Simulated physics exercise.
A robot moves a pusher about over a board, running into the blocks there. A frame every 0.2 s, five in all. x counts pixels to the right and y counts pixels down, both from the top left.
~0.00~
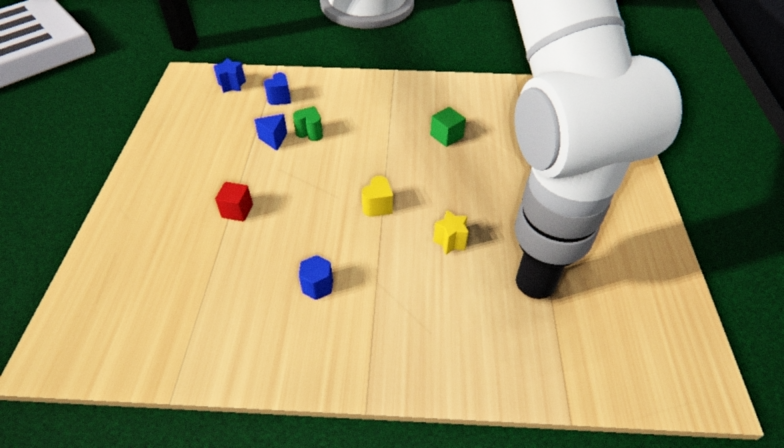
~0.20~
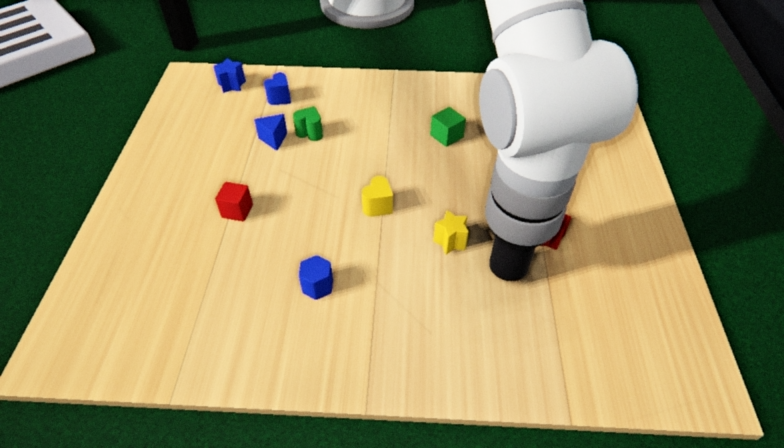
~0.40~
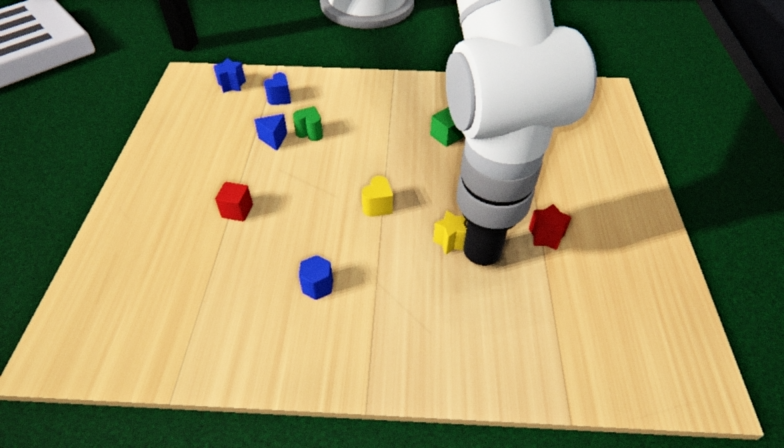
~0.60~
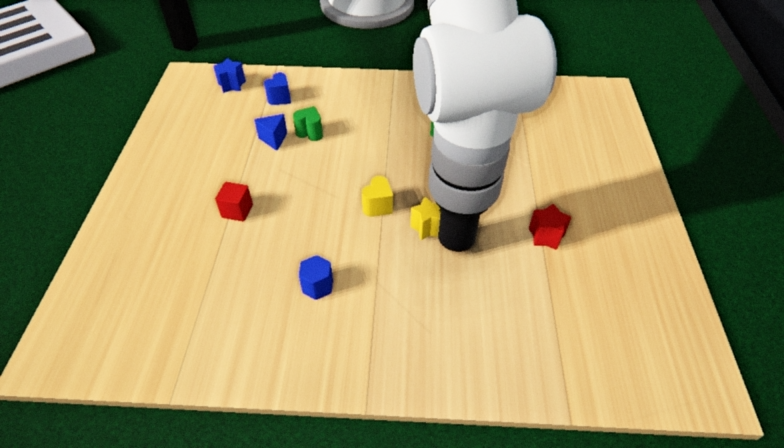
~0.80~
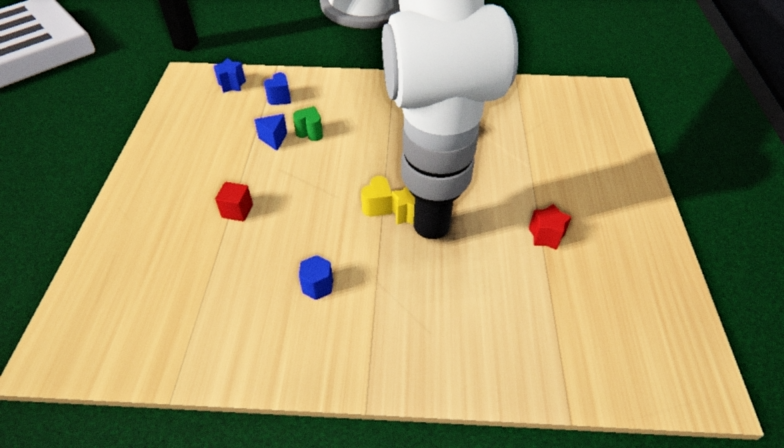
In the video, a robot arm with a black tip moves left and slightly away across a wooden board of coloured blocks, pushing the yellow star-shaped block up against the yellow heart block, while a red star-shaped block comes into view.
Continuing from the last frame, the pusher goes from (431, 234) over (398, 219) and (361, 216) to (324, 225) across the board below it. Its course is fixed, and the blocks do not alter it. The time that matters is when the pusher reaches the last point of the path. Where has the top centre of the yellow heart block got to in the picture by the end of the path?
Final place: (352, 174).
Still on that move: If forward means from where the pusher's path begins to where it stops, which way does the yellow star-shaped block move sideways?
Taking start-to-end as forward, the block's sideways shift goes to the right.
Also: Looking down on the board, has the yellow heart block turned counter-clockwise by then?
I believe so.
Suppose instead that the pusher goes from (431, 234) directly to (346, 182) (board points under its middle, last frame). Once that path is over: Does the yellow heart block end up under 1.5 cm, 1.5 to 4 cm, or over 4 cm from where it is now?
That one ends up more than 4 cm from where it is now.
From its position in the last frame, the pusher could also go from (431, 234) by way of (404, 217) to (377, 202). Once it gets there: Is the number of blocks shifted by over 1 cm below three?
I'd say yes.
The first path, step by step. One third of the way, pusher at (398, 211); yellow heart block at (361, 178), turned 50° anticlockwise; yellow star-shaped block at (392, 179), turned 60° clockwise.
Two thirds of the way, pusher at (360, 207); yellow heart block at (353, 174), turned 30° anticlockwise; yellow star-shaped block at (389, 176), turned 85° clockwise.
At the end, pusher at (323, 216); blue six-sided block not moved; yellow heart block at (352, 174), turned 25° anticlockwise; yellow star-shaped block at (389, 176), turned 85° clockwise.
